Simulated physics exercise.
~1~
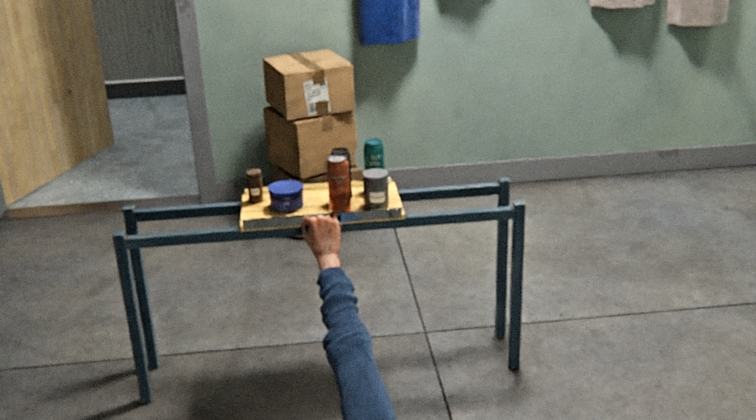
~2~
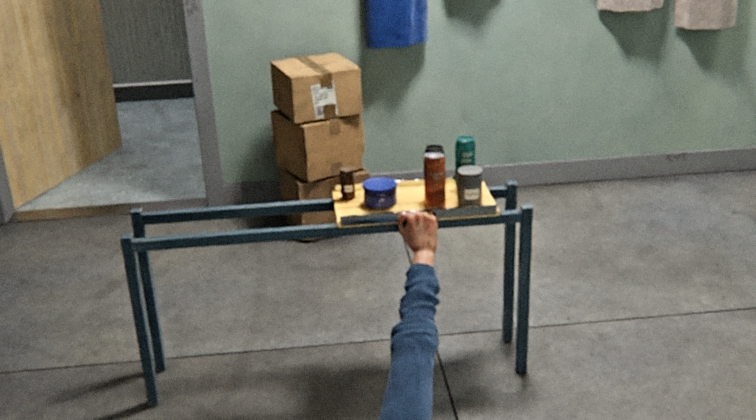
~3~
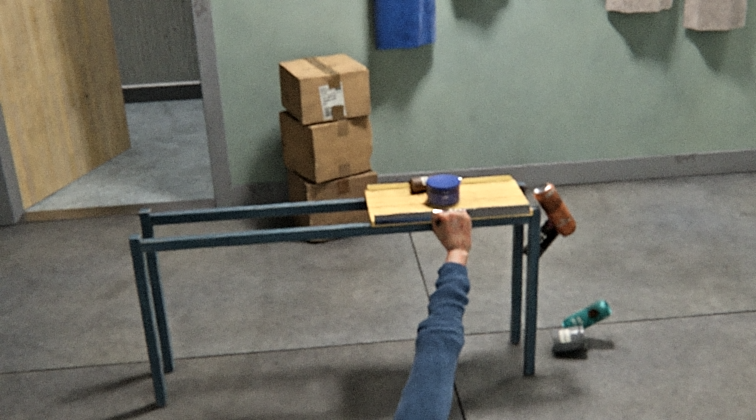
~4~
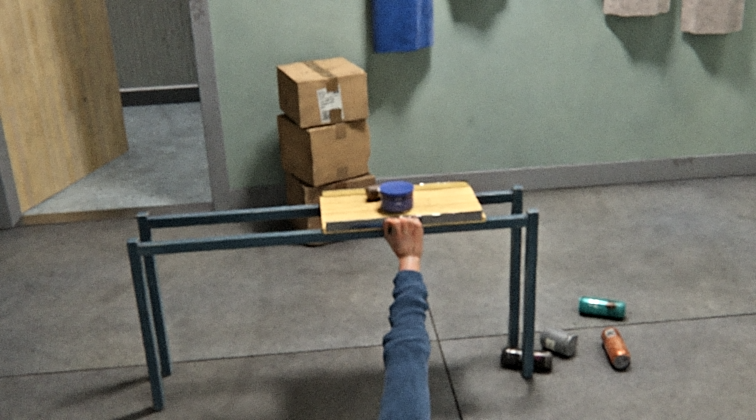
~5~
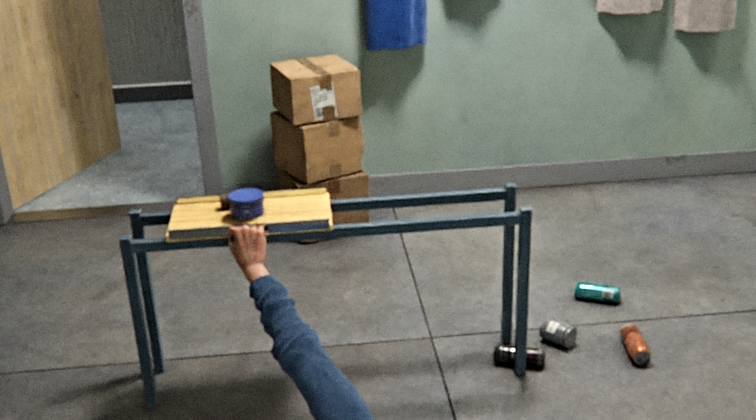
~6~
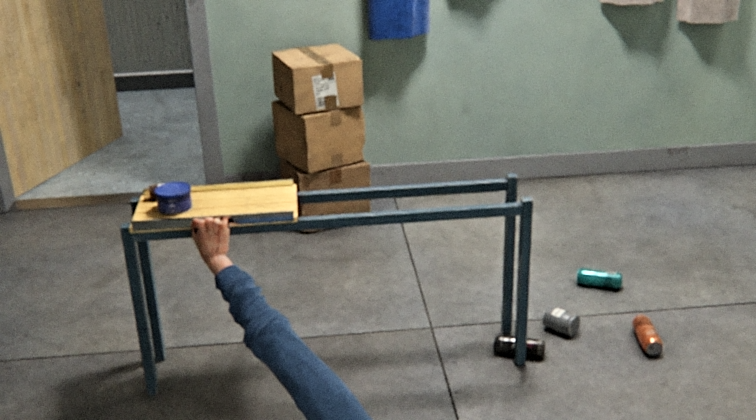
In a bare room, a hand slides a tray right, spilling four containers, then left.
